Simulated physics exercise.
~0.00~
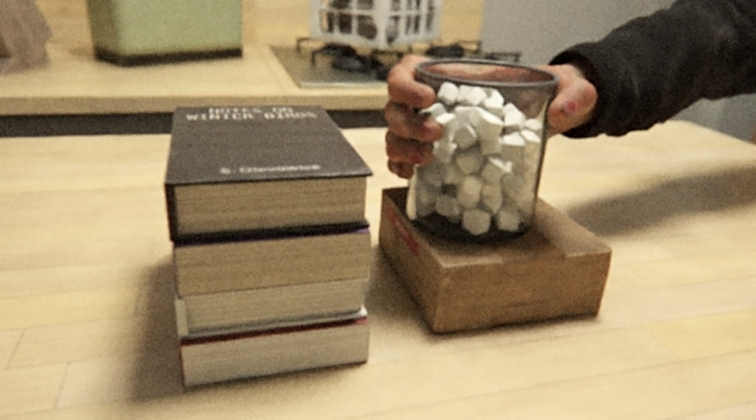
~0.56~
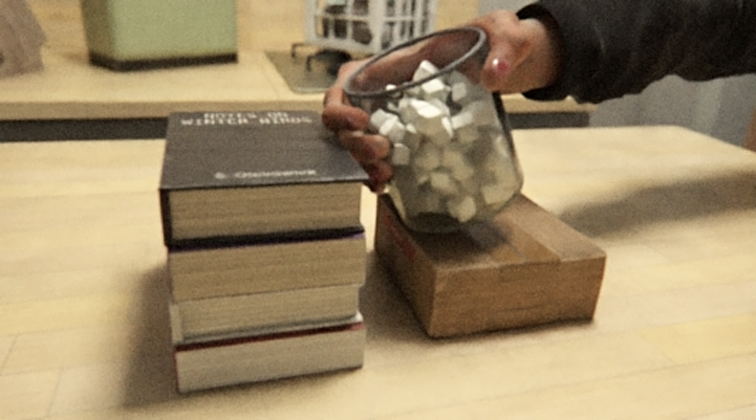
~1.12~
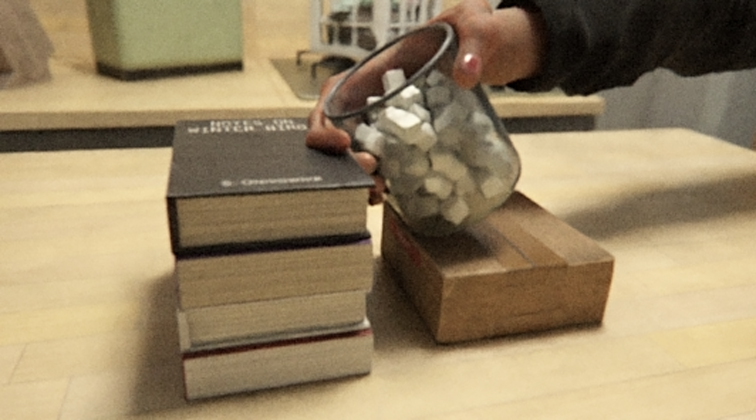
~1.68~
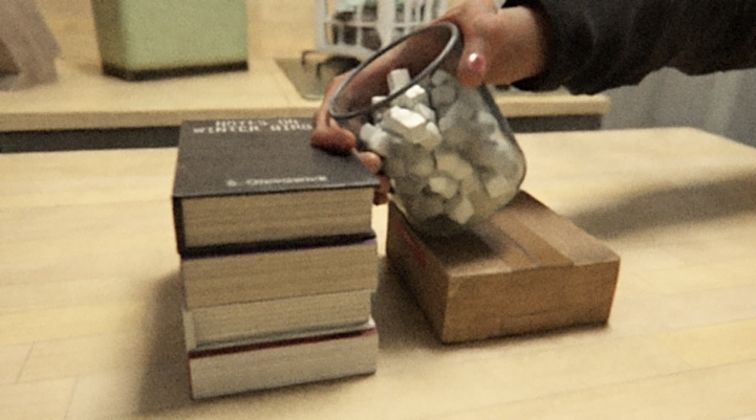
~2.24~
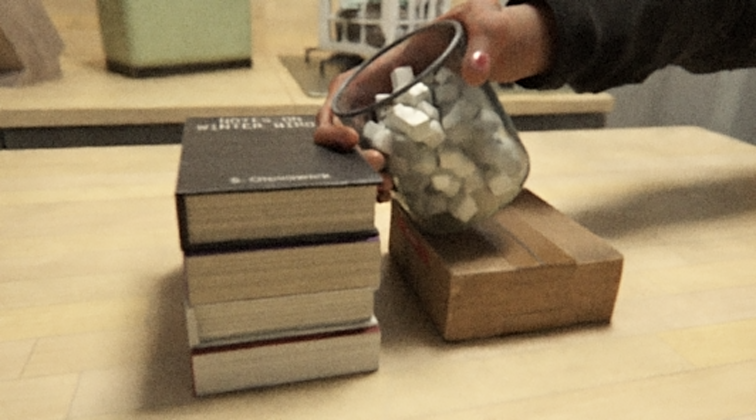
A hand tips a glass of white chunks left against stacked books, and nothing spills.
